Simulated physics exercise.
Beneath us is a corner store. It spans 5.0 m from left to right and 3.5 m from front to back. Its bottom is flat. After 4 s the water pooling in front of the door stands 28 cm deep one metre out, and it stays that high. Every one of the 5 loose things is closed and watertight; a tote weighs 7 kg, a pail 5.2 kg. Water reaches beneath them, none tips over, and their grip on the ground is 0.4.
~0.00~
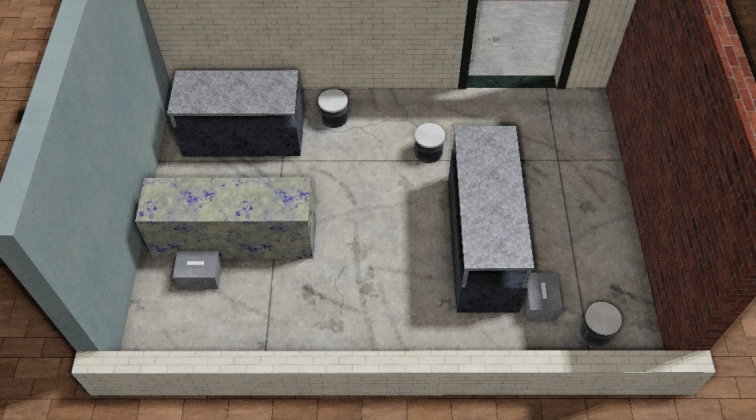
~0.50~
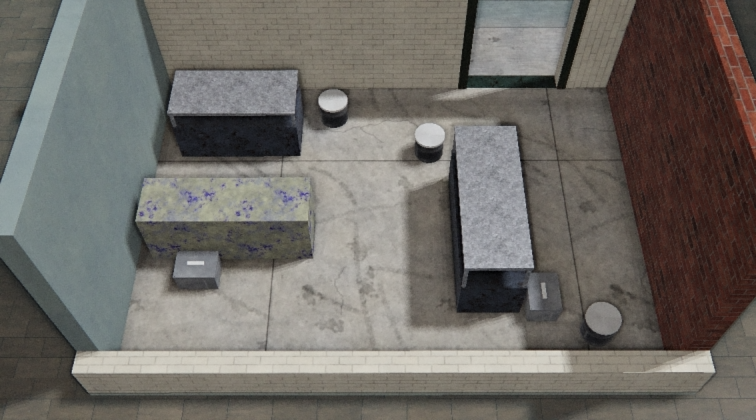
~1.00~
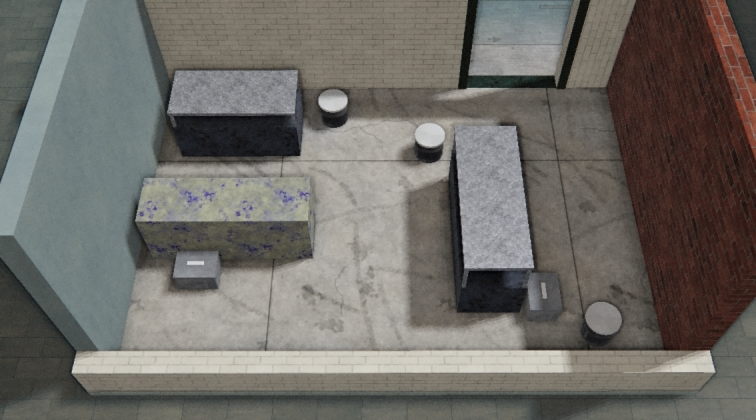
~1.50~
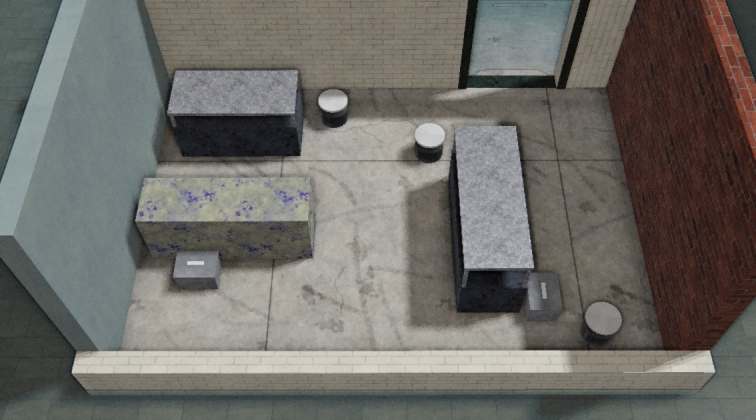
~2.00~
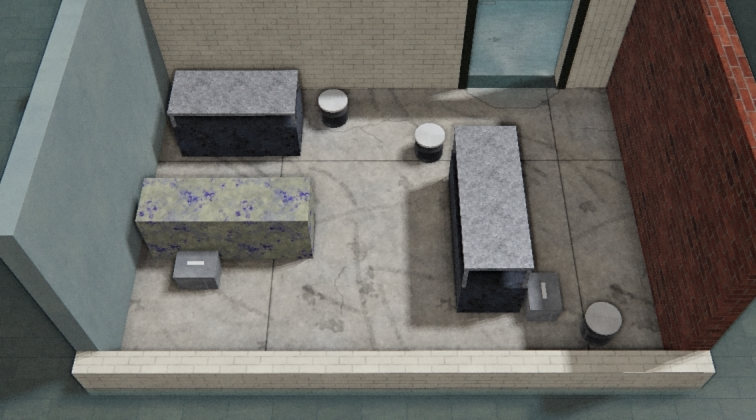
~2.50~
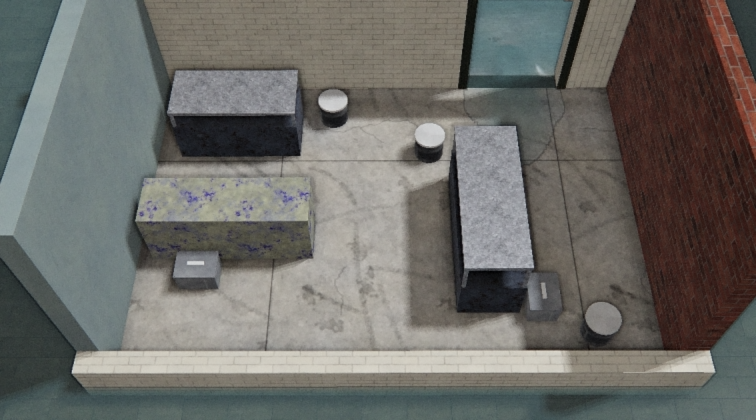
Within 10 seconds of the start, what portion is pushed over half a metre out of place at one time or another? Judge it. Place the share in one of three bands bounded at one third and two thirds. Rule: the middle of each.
It's going to be somewhere in the middle, I reckon.
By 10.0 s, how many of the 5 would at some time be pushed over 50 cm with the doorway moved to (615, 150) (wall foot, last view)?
Then it comes to 4 of them.
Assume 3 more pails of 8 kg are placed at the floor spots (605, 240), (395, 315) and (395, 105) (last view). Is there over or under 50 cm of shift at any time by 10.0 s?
First one crosses the line, second one crosses the line, third one stays inside the line.
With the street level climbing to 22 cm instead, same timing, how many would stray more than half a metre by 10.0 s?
3.
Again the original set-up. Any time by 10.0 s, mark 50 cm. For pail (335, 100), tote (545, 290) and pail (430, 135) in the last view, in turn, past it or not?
In that order: Below the mark, above the mark, above the mark.
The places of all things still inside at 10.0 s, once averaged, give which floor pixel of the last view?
They average out to somewhere around (255, 228).
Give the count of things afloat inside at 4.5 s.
Just then, the number is 0.
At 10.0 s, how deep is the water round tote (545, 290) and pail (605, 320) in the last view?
Depths: Near 17 cm, then near 16 cm.
After 3.5 s 0 of 5 are over 50 cm from their spots; 0 afloat.
After 4.5 s 0 of 5 are over 50 cm from their spots; 0 afloat.
After 7.0 s 3 of 5 are over 50 cm from their spots; 1 afloat.
After 10.0 s 3 of 5 are over 50 cm from their spots, and 3 have been at some point; 5 afloat.
